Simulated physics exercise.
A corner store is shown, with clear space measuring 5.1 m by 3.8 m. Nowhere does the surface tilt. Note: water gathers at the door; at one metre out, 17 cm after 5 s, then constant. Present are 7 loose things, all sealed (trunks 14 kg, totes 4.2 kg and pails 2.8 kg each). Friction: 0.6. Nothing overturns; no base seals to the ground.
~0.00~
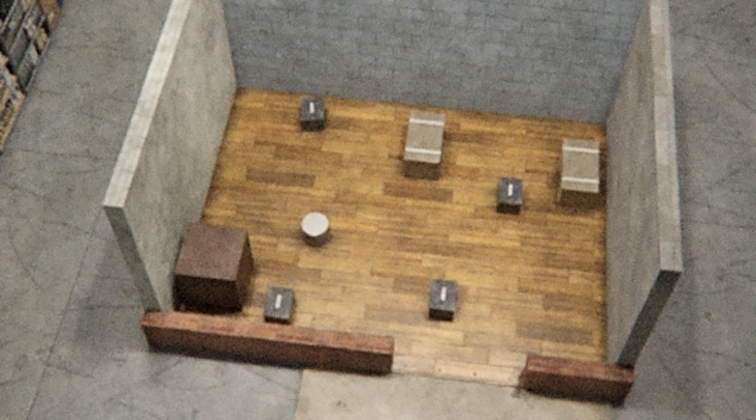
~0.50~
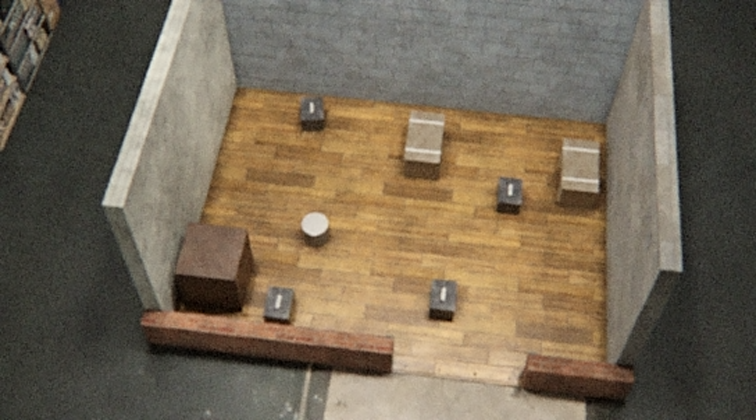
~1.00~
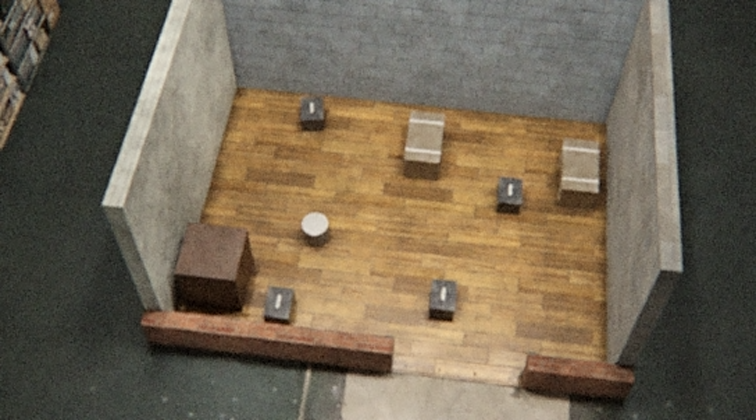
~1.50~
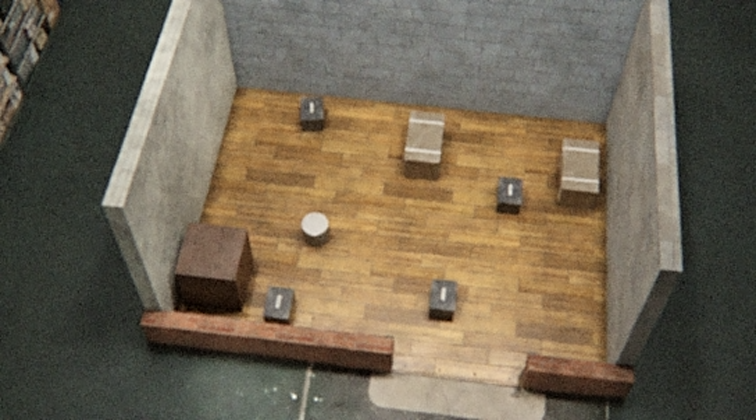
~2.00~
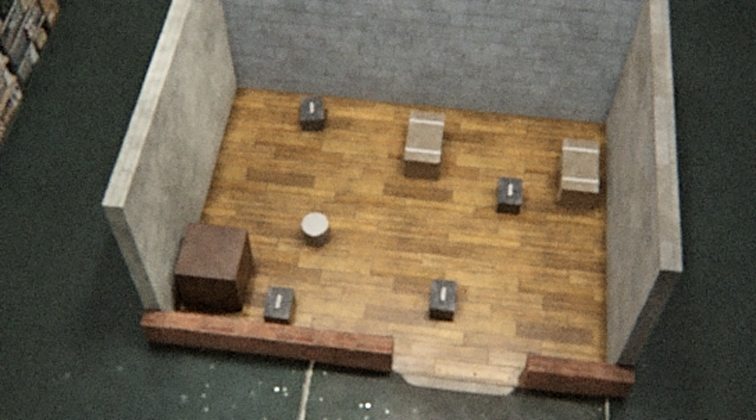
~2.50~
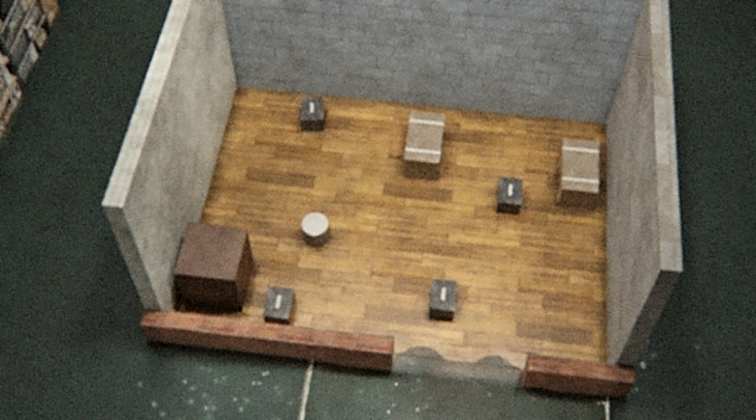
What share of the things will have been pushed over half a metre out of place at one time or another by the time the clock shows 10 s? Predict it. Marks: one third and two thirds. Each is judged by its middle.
The fraction shifted will be in the middle third.
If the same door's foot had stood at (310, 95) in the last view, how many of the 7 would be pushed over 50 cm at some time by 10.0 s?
Then 3.
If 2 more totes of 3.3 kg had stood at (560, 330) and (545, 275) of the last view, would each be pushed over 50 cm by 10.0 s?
Order as asked: Not as far and farther.
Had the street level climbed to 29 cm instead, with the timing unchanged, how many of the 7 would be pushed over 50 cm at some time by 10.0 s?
Result: 5.
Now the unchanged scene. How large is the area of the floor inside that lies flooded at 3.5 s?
I'd put it close to 1.0 m2.
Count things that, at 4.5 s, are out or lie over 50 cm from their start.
That would be 0.
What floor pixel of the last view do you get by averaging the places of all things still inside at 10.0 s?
Centred roughly on (369, 172).
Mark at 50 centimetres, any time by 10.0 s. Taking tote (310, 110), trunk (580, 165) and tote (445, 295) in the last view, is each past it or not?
Result, in turn: Exceeded / stayed within / exceeded.
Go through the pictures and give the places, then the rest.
A trunk at (425, 136) rests on the ground; a trunk at (581, 165) rests on the ground; 0.0 m2 under water; 0 of 7 have shifted, in the first picture.
A trunk at (425, 136), on the bottom; a trunk at (581, 165) rests on the ground; water covers 0.0 m2; 0 of 7 have shifted, in the second picture.
A trunk at (425, 136) rests on the ground; a trunk at (581, 165), on the bottom; water covers 0.0 m2; 0 of 7 have shifted, in the third picture.
A trunk at (425, 136) rests on the ground; a trunk at (581, 165) rests on the ground; 0.0 m2 under water; 0 of 7 have shifted, in the fourth picture.
A trunk at (425, 136) rests on the ground; a trunk at (581, 165), on the bottom; water covers 0.0 m2; 0 of 7 have shifted, in the fifth picture.
A trunk at (425, 136) rests on the ground; a trunk at (581, 165), on the bottom; water covers 0.1 m2; 0 of 7 have shifted, in the sixth picture.
After 3.5 s 0 of 7 are over 50 cm from their spots; 0 afloat.
After 4.5 s 0 of 7 are over 50 cm from their spots; 0 afloat.
After 7.0 s 2 of 7 are over 50 cm from their spots; 1 afloat.
After 10.0 s 4 of 7 are over 50 cm from their spots, and 4 have been at some point; 5 afloat.
